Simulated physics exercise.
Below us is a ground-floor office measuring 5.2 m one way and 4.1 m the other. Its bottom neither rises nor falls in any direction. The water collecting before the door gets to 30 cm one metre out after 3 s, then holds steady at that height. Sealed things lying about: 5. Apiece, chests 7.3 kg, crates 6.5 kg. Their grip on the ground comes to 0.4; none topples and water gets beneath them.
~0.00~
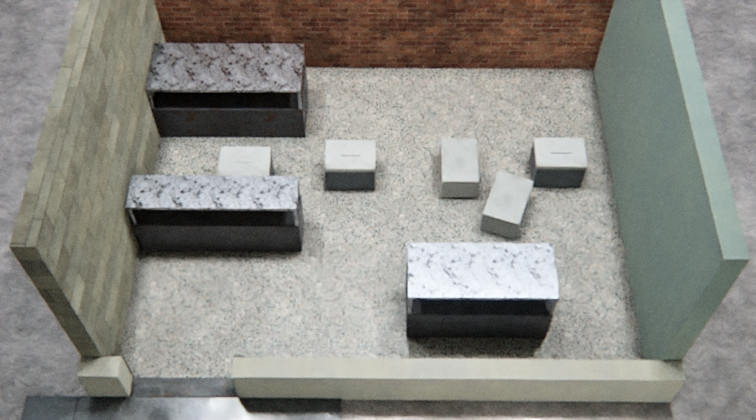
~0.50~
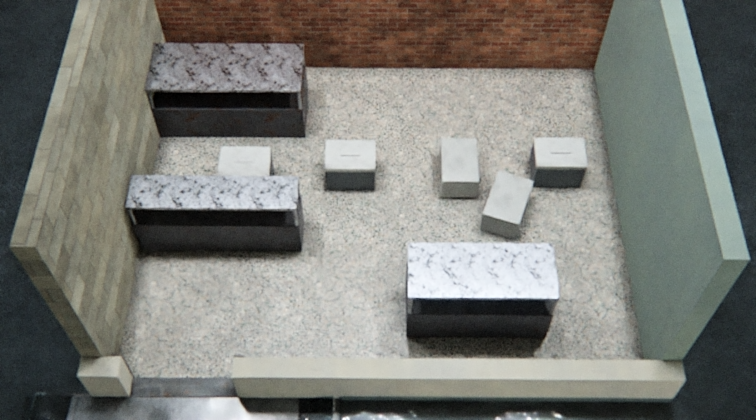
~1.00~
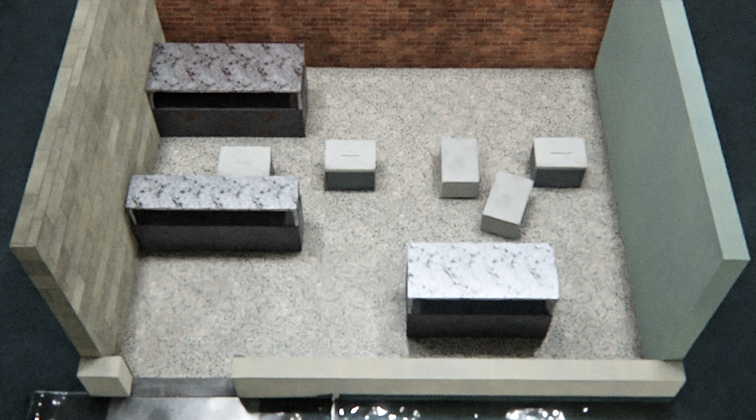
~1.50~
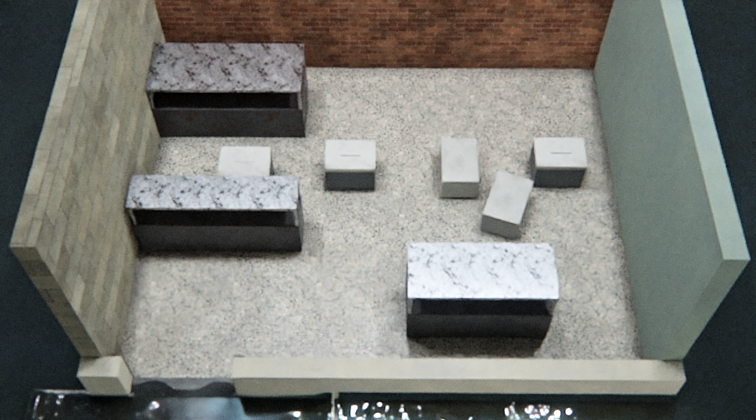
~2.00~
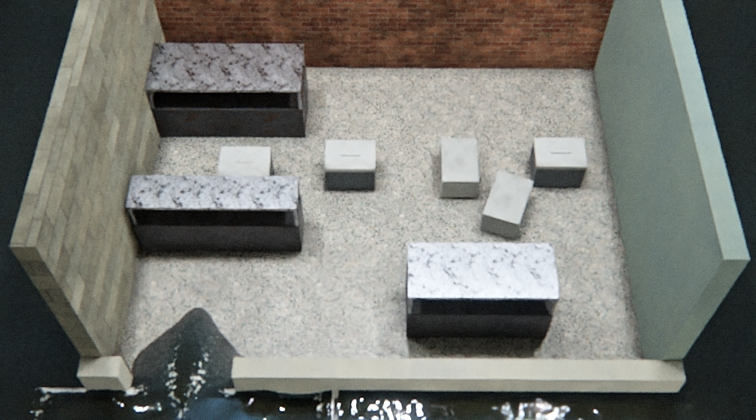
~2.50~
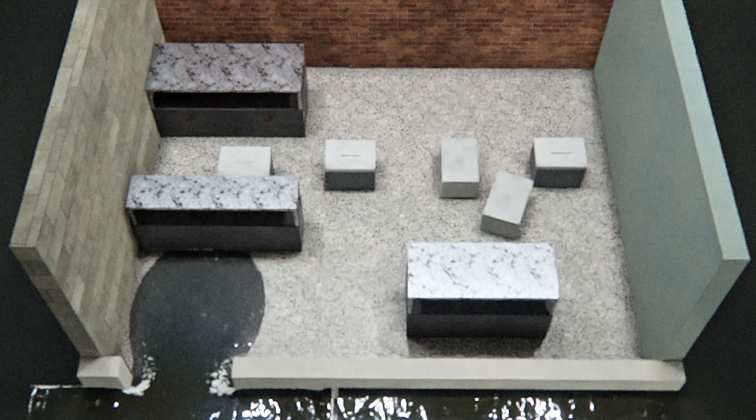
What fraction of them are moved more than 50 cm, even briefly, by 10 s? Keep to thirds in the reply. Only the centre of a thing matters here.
My answer: One to two thirds.
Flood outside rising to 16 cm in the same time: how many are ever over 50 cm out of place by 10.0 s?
In that case the number is 2.
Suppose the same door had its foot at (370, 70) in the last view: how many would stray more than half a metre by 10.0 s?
Then it comes to 4 of them.
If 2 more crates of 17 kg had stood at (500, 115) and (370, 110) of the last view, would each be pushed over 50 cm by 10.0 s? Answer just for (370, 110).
That one is within the limit.
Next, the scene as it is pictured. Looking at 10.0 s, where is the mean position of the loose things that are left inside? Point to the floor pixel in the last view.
Mean floor pixel: About (410, 147).
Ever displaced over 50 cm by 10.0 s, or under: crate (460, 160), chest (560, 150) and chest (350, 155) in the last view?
Beyond, beyond, within.
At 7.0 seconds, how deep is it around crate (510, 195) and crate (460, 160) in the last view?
Depth approx. 9 cm / 3 cm.
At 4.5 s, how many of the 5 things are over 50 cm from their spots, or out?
Count: 0.
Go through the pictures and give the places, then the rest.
The first picture shows a chest at (244, 161) rests on the ground; a chest at (560, 152) rests on the ground; 0.0 m2 under water; 0 of 5 have shifted.
The second picture shows a chest at (244, 161) rests on the ground; a chest at (560, 152) rests on the ground; water covers 0.0 m2; 0 of 5 have shifted.
The third picture shows a chest at (244, 161) rests on the ground; a chest at (560, 152), on the bottom; 0.0 m2 under water; 0 of 5 have shifted.
The fourth picture shows a chest at (244, 161), on the bottom; a chest at (560, 152) rests on the ground; 0.0 m2 under water; 0 of 5 have shifted.
The fifth picture shows a chest at (244, 161) rests on the ground; a chest at (560, 152), on the bottom; water covers 0.5 m2; 0 of 5 have shifted.
The sixth picture shows a chest at (244, 161), on the bottom; a chest at (560, 152), on the bottom; 1.6 m2 under water; 0 of 5 have shifted.
After 3.5 s 0 of 5 are over 50 cm from their spots; 0 afloat.
After 4.5 s 0 of 5 are over 50 cm from their spots; 0 afloat.
After 7.0 s 3 of 5 are over 50 cm from their spots; 2 afloat.
After 10.0 s 3 of 5 are over 50 cm from their spots, and 3 have been at some point; 3 afloat.
